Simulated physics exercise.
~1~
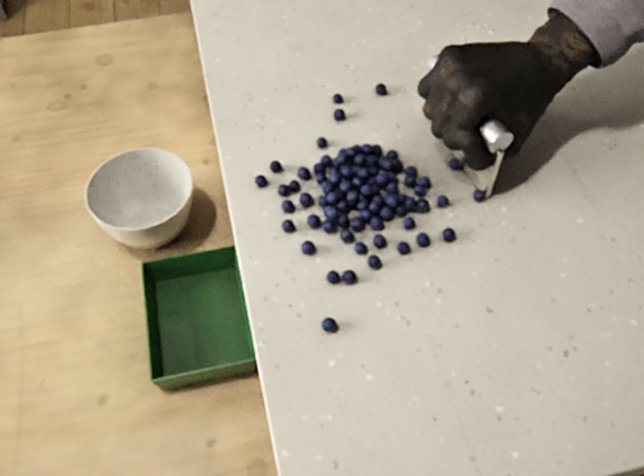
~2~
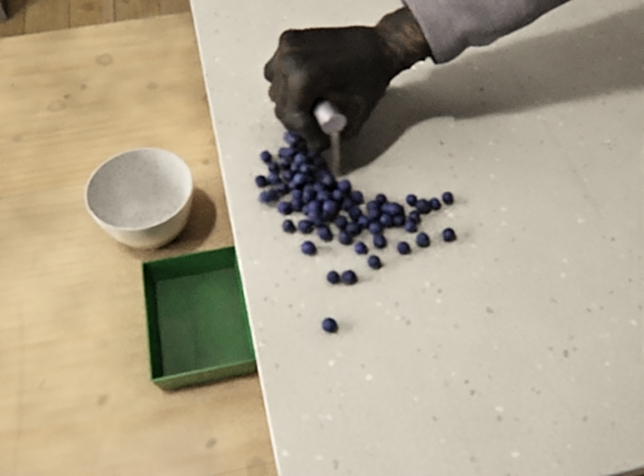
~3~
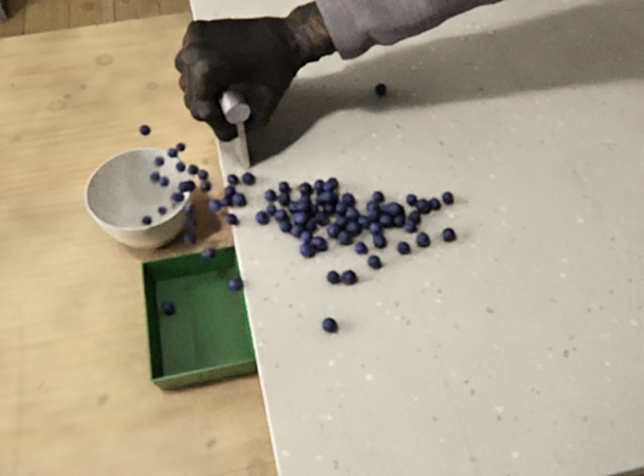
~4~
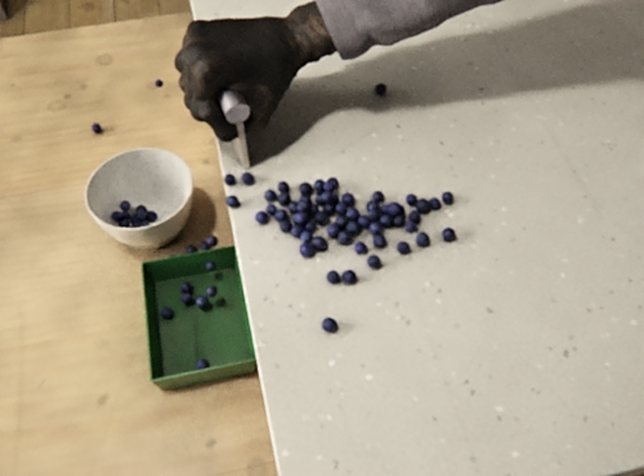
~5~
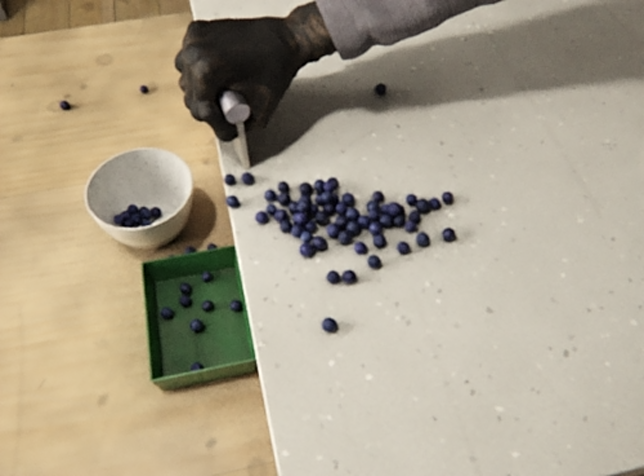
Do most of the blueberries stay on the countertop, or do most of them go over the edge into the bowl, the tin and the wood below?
Most of them stay on the countertop. Only a small share ends up in the white bowl, in the green tin, or past both of them.
On a pale speckled countertop above a wooden surface, a loose pile of dark blueberries lies near the left edge, with a white bowl and a green tin below. A hand gripping a scraper sweeps left through the upper part of the pile, bunching the berries ahead of the blade. The scraper reaches the edge and stops there, sending a cluster of berries over the side. Some drop into the white bowl, others scatter into the green tin, and a few miss both and roll on the wood. Most of the berries remain on the countertop, with the hand still at the edge.
